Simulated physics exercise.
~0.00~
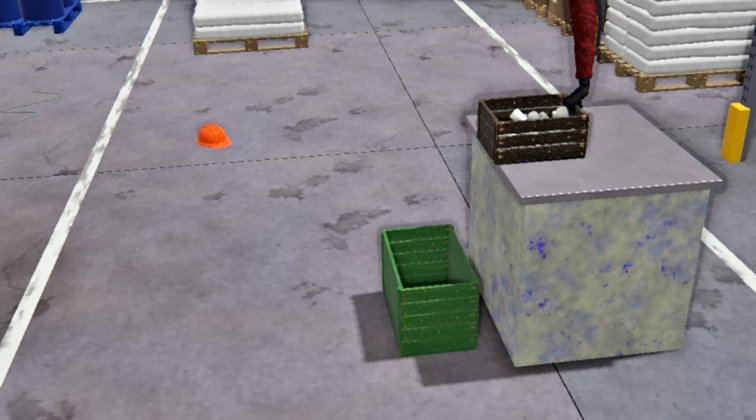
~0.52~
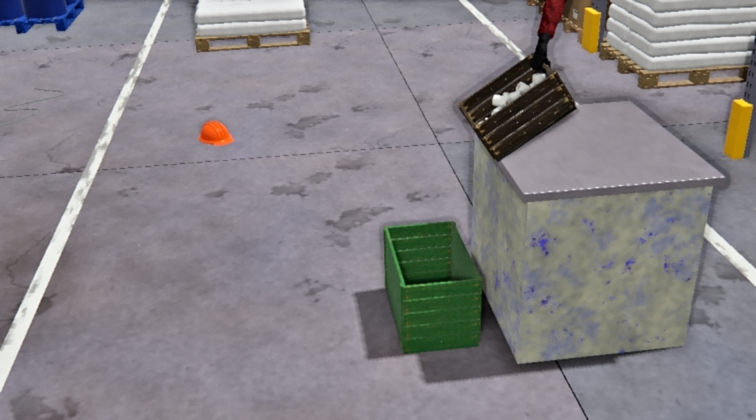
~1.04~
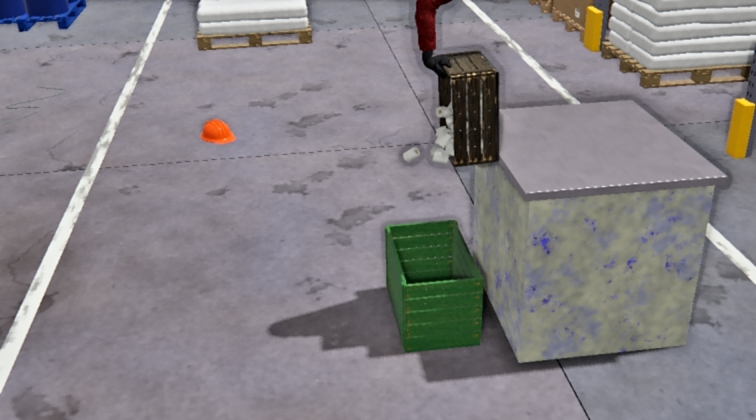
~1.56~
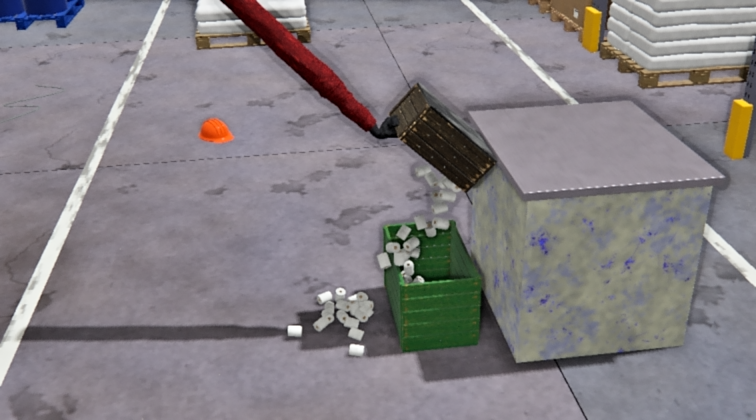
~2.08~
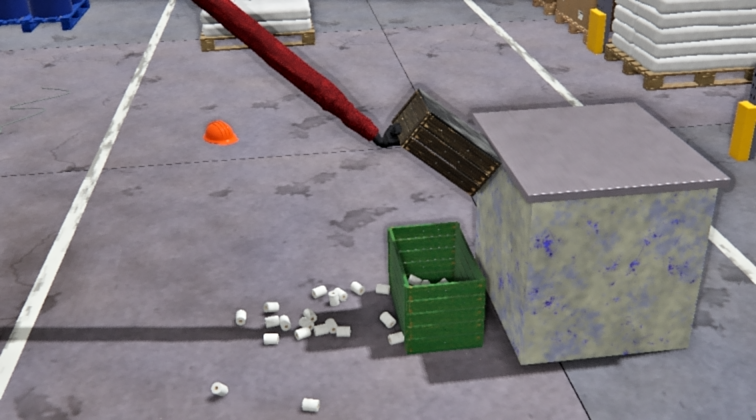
To begin with, a dark slatted box of white paper rolls sits on a mottled bench, gripped by a red arm, with an empty green bin on the floor to the left. The arm lifts the box and tilts it toward the bin. It swings left past the bench edge and tips onto its side as the first rolls slip out. Tilted further, it pours rolls downward, some into the bin and others onto the floor to its left. Finally the box hangs steeply tipped, with rolls in the green bin and many others scattered across the floor beyond it.
